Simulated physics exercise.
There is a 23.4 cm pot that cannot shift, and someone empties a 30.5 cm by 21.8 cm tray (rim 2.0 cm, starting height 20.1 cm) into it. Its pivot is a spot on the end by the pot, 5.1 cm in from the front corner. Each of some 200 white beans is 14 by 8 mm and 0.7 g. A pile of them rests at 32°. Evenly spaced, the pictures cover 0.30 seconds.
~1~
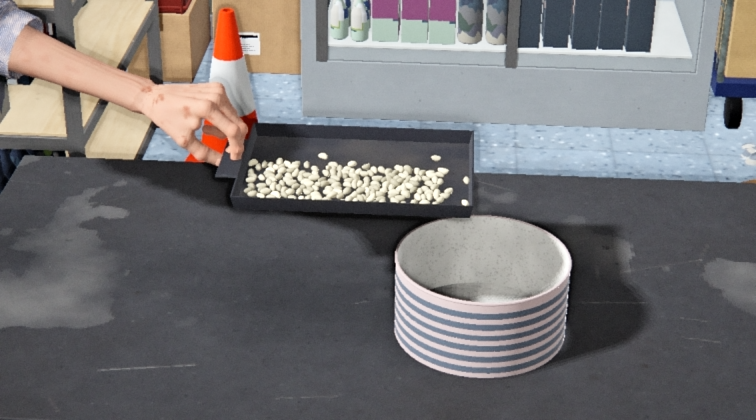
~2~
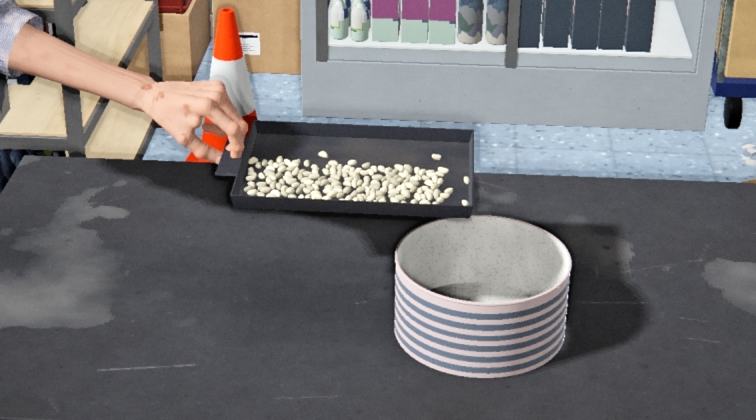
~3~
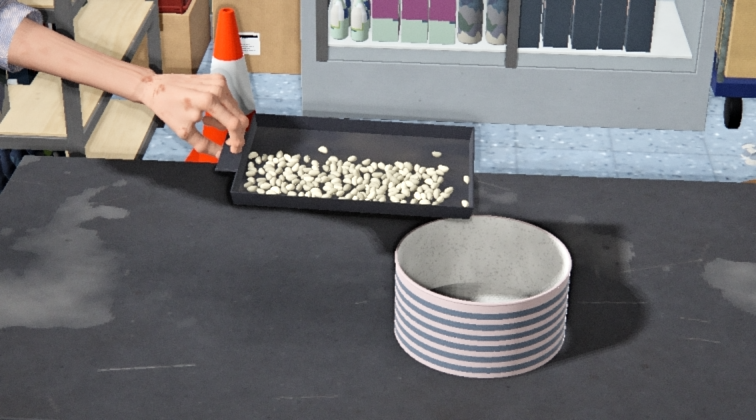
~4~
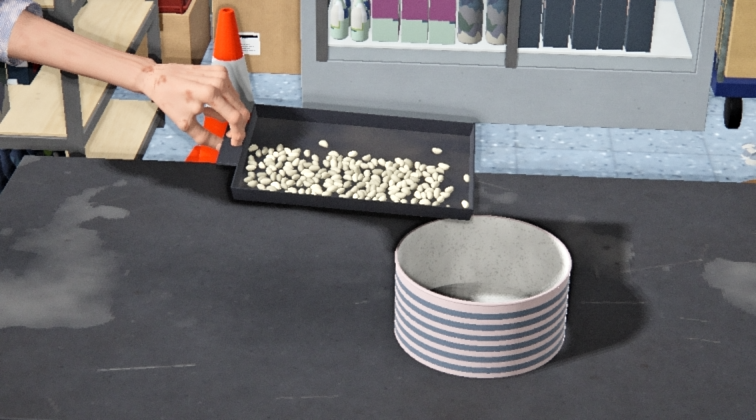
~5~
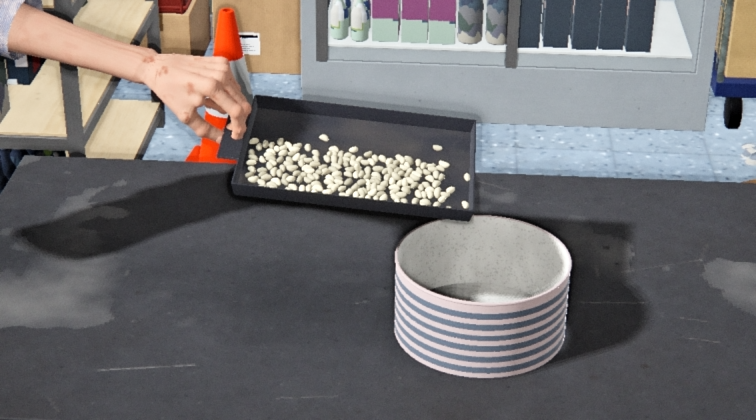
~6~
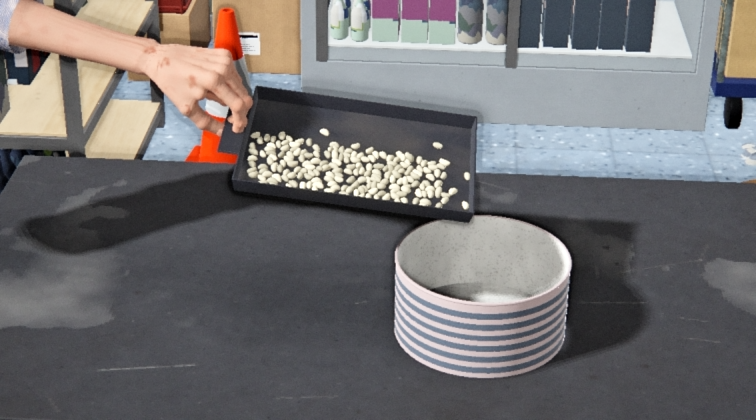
A dark rectangular tray of small white beans, gripped at its left end by a hand reaching in from the left, starts out level above a black, scuffed tabletop, seen from slightly above. A round bowl with grey-blue and pink stripes stands below its right end, with an orange-and-white cone and shelves behind. The hand slowly raises the tray's left end, tilting it gently rightward, while the beans barely shift.
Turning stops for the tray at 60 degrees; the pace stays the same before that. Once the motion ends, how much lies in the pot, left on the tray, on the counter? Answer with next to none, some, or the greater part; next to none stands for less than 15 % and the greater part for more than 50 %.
Pot: Some; left on the tray: The greater part; counter: Next to none.
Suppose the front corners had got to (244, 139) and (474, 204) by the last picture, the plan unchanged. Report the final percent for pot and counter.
That works out as pot 20 and counter 10.
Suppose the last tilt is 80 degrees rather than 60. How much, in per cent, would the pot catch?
That comes out at some 90 per cent.
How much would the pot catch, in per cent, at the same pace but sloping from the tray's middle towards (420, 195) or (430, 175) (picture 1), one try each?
Approximately 40 percent, then 10 percent.
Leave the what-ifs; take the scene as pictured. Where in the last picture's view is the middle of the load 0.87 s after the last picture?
Expected load position: Near (392, 173).
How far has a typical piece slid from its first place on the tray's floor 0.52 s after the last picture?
4 cm.
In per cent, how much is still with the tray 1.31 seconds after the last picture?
Roughly 95 per cent.
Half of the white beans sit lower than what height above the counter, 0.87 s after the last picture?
Some 26 cm.
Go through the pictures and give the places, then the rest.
The first frame shows tray tilt 0 degrees, front corners at (234, 195) and (470, 204); middle of the pieces at (348, 184); pot at (483, 257).
The second frame shows tray tilt 1 degrees, front corners at (234, 194) and (470, 205); middle of the pieces at (348, 183).
The third frame shows tray tilt 3 degrees, front corners at (234, 191) and (470, 206); middle of the pieces at (348, 181).
The fourth frame shows tray tilt 5 degrees, front corners at (235, 186) and (470, 207), lowest corner right front; middle of the pieces at (348, 177).
The fifth frame shows tray tilt 8 degrees, front corners at (235, 182) and (471, 209), lowest corner right front; middle of the pieces at (348, 174).
The sixth frame shows tray tilt 11 degrees, front corners at (236, 178) and (471, 211), lowest corner right front; middle of the pieces at (348, 171); pot at (483, 257).
Then, 0.52 s after the last picture, tilt 34 degrees; the tray holds 100 %, the pot 0 %.
Then, 0.87 s after the last picture, tilt 50 degrees; the tray holds 100 %, the pot 0 %.
Then, 1.31 s after the last picture, tilt 60 degrees; the tray holds 95 %, the pot 5 %.
In the end, pot 40 %, tray 60 %, counter 0 %.
